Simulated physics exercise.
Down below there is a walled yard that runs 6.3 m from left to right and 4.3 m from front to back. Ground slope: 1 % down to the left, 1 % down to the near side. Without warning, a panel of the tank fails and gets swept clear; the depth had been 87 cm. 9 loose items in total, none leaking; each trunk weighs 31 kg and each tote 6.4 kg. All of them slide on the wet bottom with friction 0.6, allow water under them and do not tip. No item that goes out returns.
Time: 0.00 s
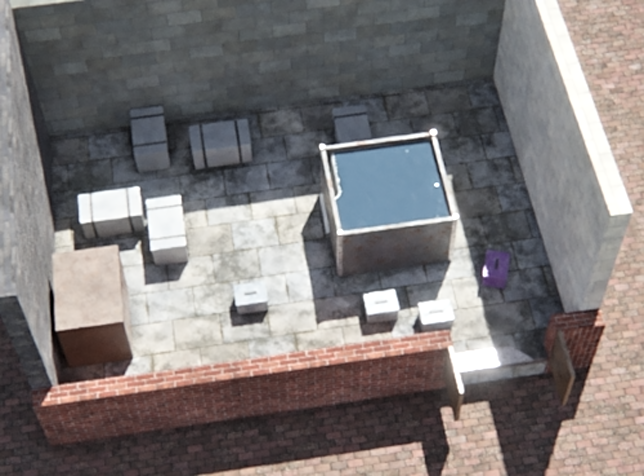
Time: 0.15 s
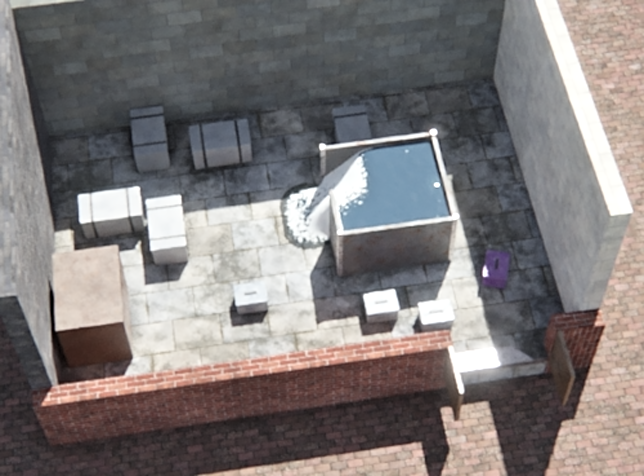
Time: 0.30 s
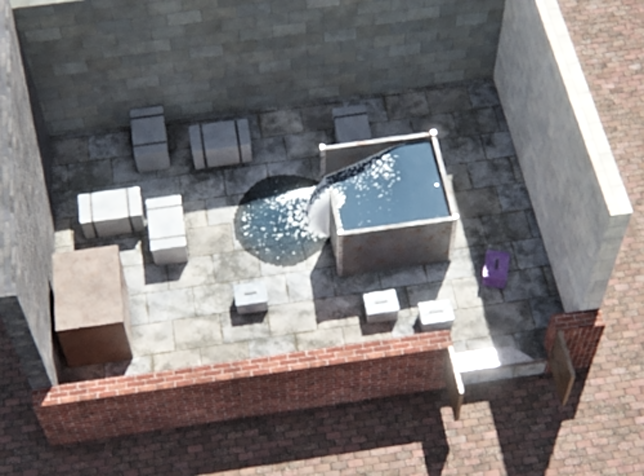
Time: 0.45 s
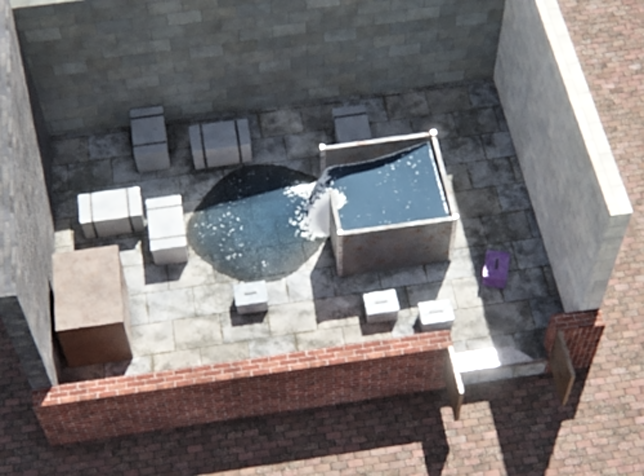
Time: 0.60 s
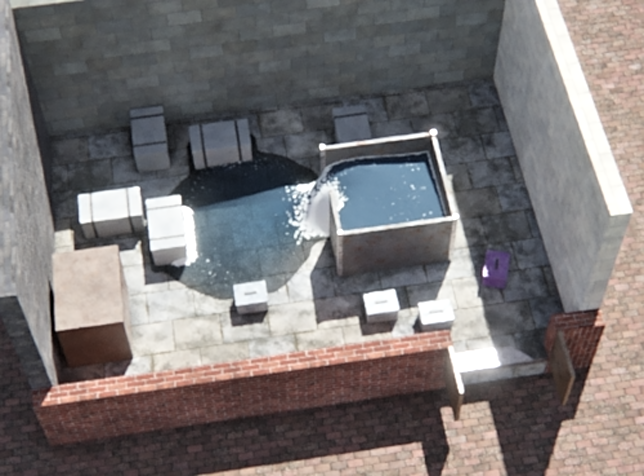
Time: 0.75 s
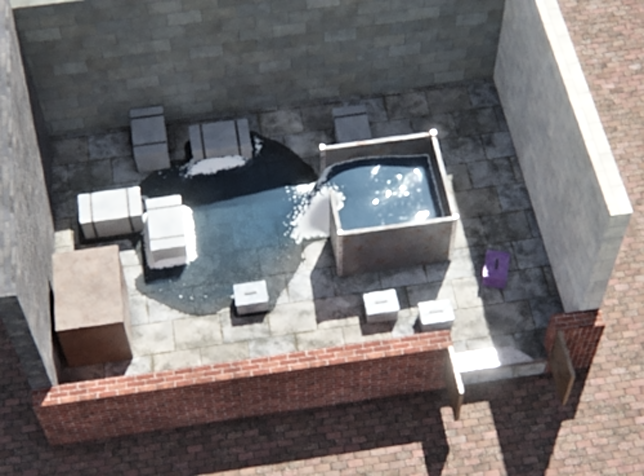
Water pours from the tank's left side and spreads leftward across the yard around pale boxes.
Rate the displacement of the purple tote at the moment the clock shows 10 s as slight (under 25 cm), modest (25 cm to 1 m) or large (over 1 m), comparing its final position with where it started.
Slight.
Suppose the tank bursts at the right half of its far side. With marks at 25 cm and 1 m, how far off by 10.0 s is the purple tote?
If that happened, the purple tote winds up well away.
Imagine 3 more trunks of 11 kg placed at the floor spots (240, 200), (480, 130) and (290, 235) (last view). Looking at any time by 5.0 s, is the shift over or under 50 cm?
Going through them in the order asked, they come out clear of the mark, shy of the mark and clear of the mark.
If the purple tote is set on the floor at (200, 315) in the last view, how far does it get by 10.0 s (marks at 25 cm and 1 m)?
As it turns out, it is swept away.
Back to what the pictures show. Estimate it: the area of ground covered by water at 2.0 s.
Somewhere around 14 m2, roughly.
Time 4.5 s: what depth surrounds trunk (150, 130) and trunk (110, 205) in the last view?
12 and 13 cm.
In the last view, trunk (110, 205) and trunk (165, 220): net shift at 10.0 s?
First 60 cm, then 300 cm.
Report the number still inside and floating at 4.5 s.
Count: 3.
After 2.0 s the purple tote is near (497, 264), 0.0 m from its start, aground; 0 of 9 are out; 3 afloat.
After 4.5 s the purple tote is near (497, 264), 0.0 m from its start, aground; 0 of 9 are out; 3 afloat.
After 7.0 s the purple tote is near (497, 264), 0.0 m from its start, aground; 0 of 9 are out; 4 afloat.
After 10.0 s the purple tote is near (505, 260), 0.1 m from its start, aground; 0 of 9 are out; 3 afloat.
